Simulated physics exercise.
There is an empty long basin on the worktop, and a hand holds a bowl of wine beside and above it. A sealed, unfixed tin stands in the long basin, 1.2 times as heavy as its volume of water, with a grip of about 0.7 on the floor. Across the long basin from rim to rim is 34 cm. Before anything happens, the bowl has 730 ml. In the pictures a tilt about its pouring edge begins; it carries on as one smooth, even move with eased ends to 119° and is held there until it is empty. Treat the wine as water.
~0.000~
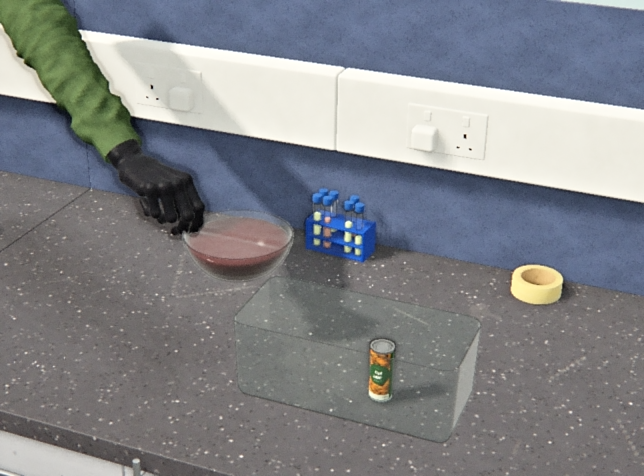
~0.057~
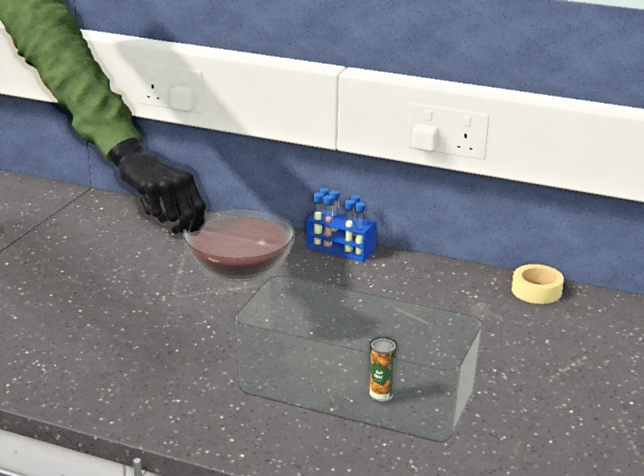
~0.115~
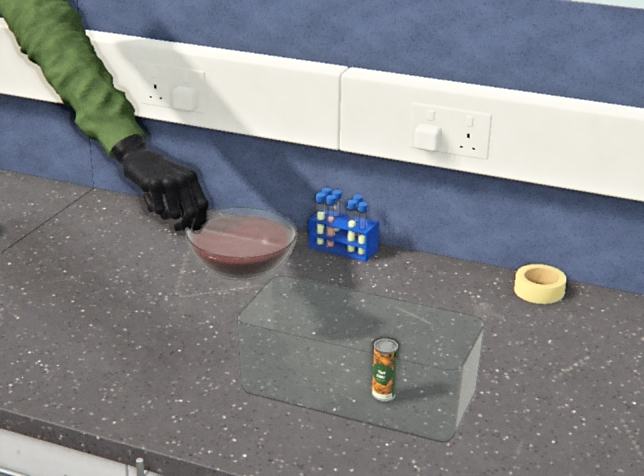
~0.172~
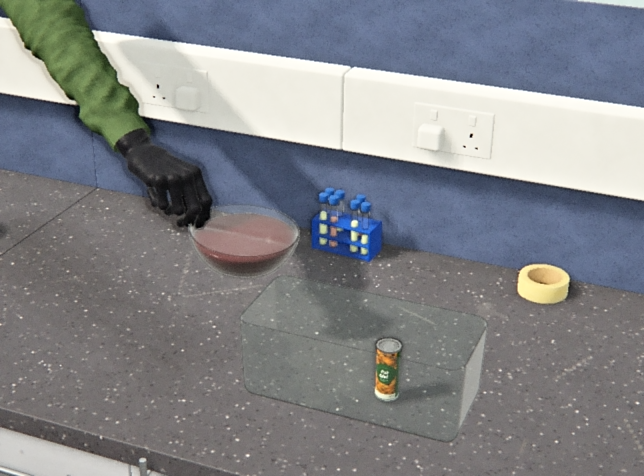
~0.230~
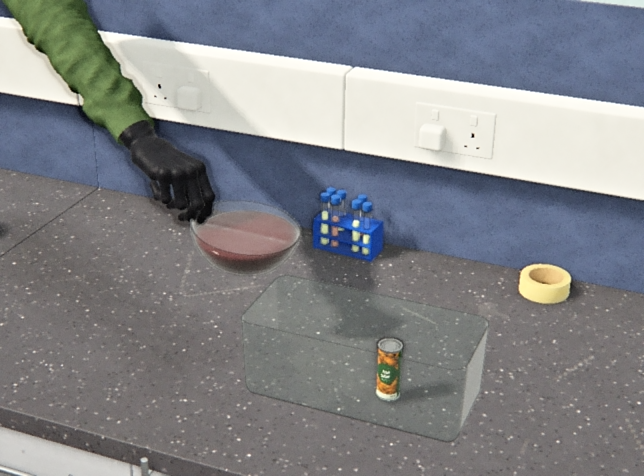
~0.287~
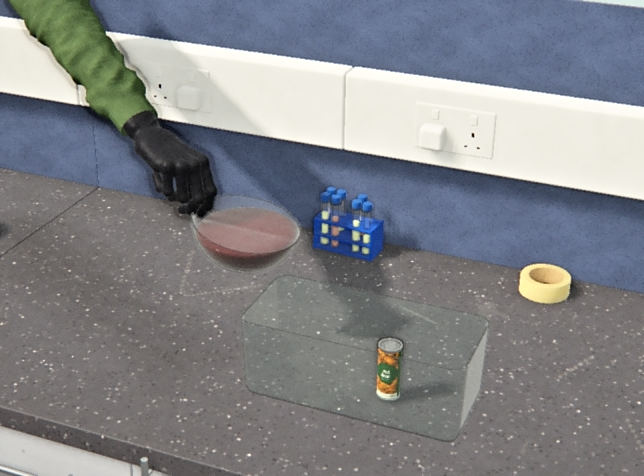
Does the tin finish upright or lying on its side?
It finishes upright.
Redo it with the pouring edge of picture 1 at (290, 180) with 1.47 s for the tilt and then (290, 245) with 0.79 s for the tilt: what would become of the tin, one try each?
Run one: It does not tip. Run two: It tumbles.
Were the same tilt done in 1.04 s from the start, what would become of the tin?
The tin would stay balanced.
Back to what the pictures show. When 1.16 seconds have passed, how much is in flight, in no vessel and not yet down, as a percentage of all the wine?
Roughly 2 %.
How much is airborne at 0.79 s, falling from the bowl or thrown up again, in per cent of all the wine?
Share: Roughly 38 per cent.
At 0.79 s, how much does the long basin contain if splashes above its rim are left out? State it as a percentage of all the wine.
I'd put it near 34 percent.
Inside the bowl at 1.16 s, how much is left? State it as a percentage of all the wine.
0 per cent or thereabouts.
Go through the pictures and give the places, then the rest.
In the first frame, it leans 0°; its right rim is at (288, 245); the wine meets the walls at (194, 228) and (288, 247); the long basin's rim runs from (252, 298) to (470, 346); the tin's top is at (383, 348).
In the second frame, it leans 0°; its right rim is at (289, 244); the wine meets the walls at (195, 227) and (288, 246).
In the third frame, it leans 2°; its right rim is at (292, 244); the wine meets the walls at (197, 227) and (291, 246).
In the fourth frame, it leans 4°; its right rim is at (294, 244); the wine meets the walls at (201, 224) and (294, 244).
In the fifth frame, it leans 7°; its right rim is at (296, 244); the wine meets the walls at (202, 221) and (296, 242).
In the sixth frame, it leans 11°; its right rim is at (296, 244); the wine meets the walls at (203, 218) and (297, 239).
After 0.79 s the tilt is 67° and 28 per cent is still to pour; the tin stands where it began.
After 1.16 s the tilt is 107° and 0 per cent is still to pour; the tin stands where it began.
After 1.55 s the tilt is 119° and 0 per cent is still to pour; the tin stands where it began.
After 1.97 s the tilt is 119° and 0 per cent is still to pour; the tin stands where it began.
In the end the tin stands where it began.
